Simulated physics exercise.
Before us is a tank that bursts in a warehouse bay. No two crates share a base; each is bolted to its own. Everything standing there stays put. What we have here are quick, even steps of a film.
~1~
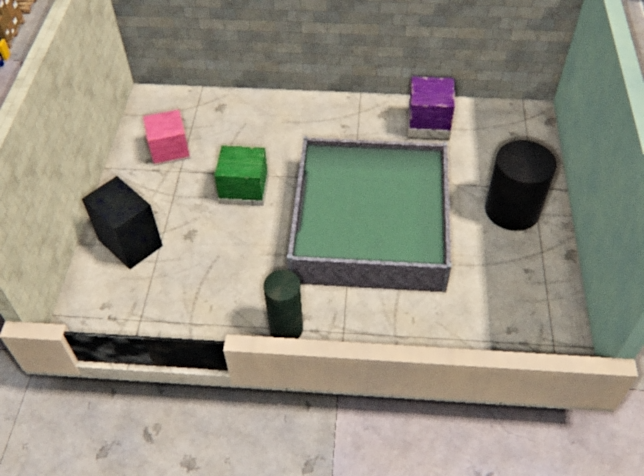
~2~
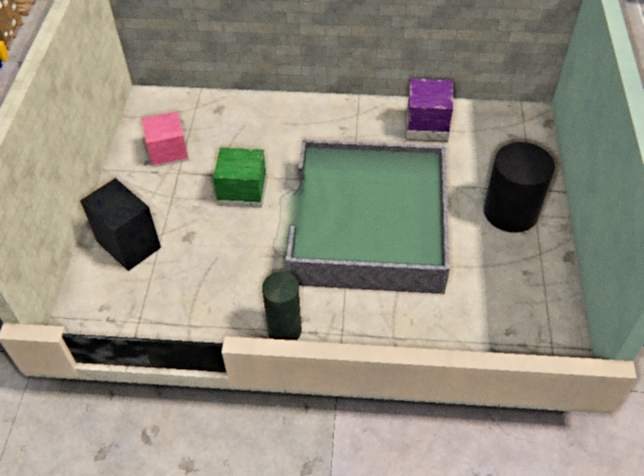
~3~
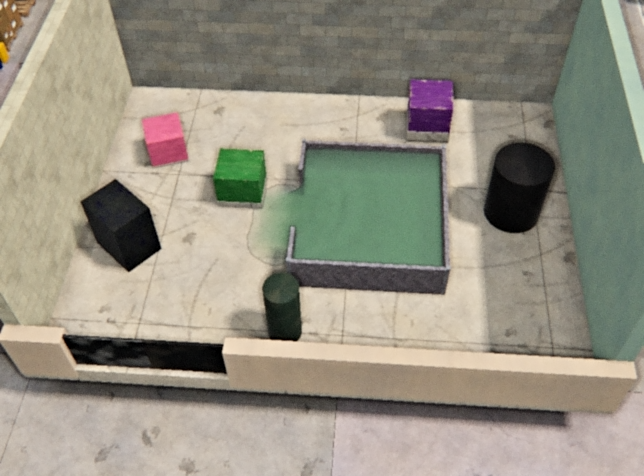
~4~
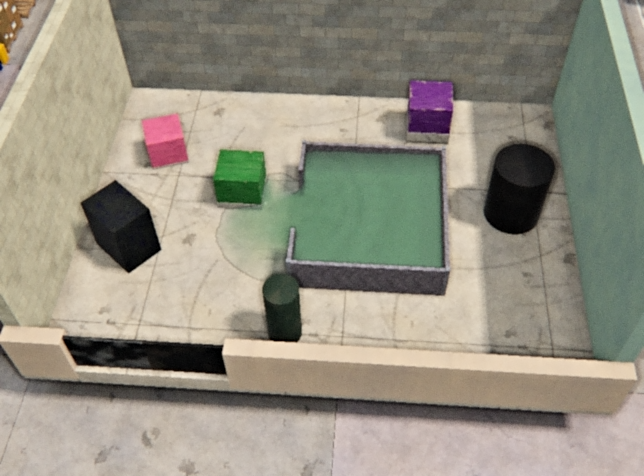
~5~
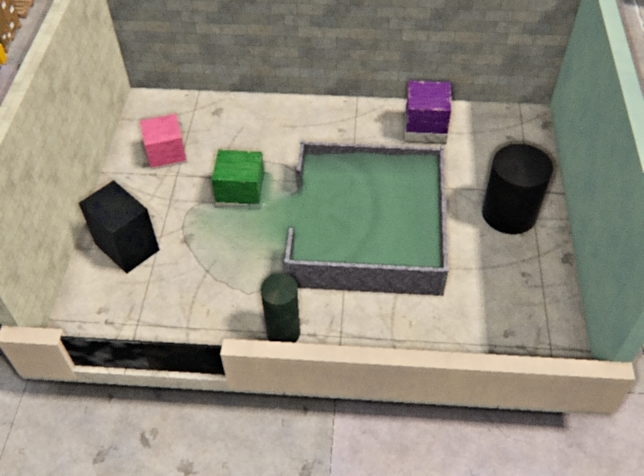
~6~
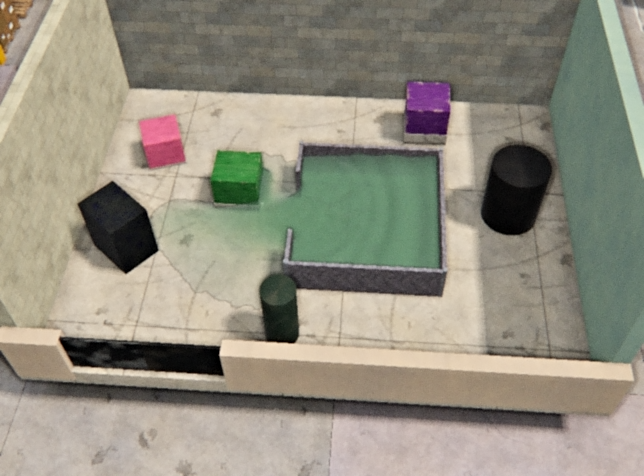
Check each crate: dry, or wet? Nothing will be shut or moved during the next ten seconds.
One by one: The pink crate is caught by the water; the purple crate is safe from the water; the green crate is caught by the water.
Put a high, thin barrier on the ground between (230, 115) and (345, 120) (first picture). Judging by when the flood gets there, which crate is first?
Looks like the green one.
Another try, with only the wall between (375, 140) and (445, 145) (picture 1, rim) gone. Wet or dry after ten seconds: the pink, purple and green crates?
Result - pink one is hit by the flood; purple one is hit by the flood; green one is missed.
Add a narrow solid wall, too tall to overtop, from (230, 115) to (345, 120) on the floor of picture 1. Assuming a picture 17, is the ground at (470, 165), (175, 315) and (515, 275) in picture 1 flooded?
Outcome by spot, in order - unwatered, watered, unwatered.
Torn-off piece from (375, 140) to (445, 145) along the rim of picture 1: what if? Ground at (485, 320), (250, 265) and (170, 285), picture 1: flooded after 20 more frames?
In order: Spared, spared, spared.
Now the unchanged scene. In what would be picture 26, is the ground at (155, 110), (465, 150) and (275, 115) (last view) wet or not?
First inundated, second spared, third inundated.
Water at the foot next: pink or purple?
That's the crate marked pink.
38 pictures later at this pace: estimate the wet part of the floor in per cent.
My guess is around 70 in a hundred.
A moment on, water covers 20 % of the floor; the pink crate not reached, the purple crate not reached, the green crate water round its plinth.
Next, water covers 40 % of the floor; the pink crate water round its plinth, the purple crate not reached, the green crate water round its plinth.
Then, water covers 45 % of the floor; the pink crate water round its plinth, the purple crate water round its plinth, the green crate water round its plinth.
Later, water covers 70 % of the floor; the pink crate water round its plinth, the purple crate water round its plinth, the green crate water round its plinth.
In the end, water covers 95 % of the floor; the pink crate was topped, the purple crate stayed above the water, the green crate was topped.
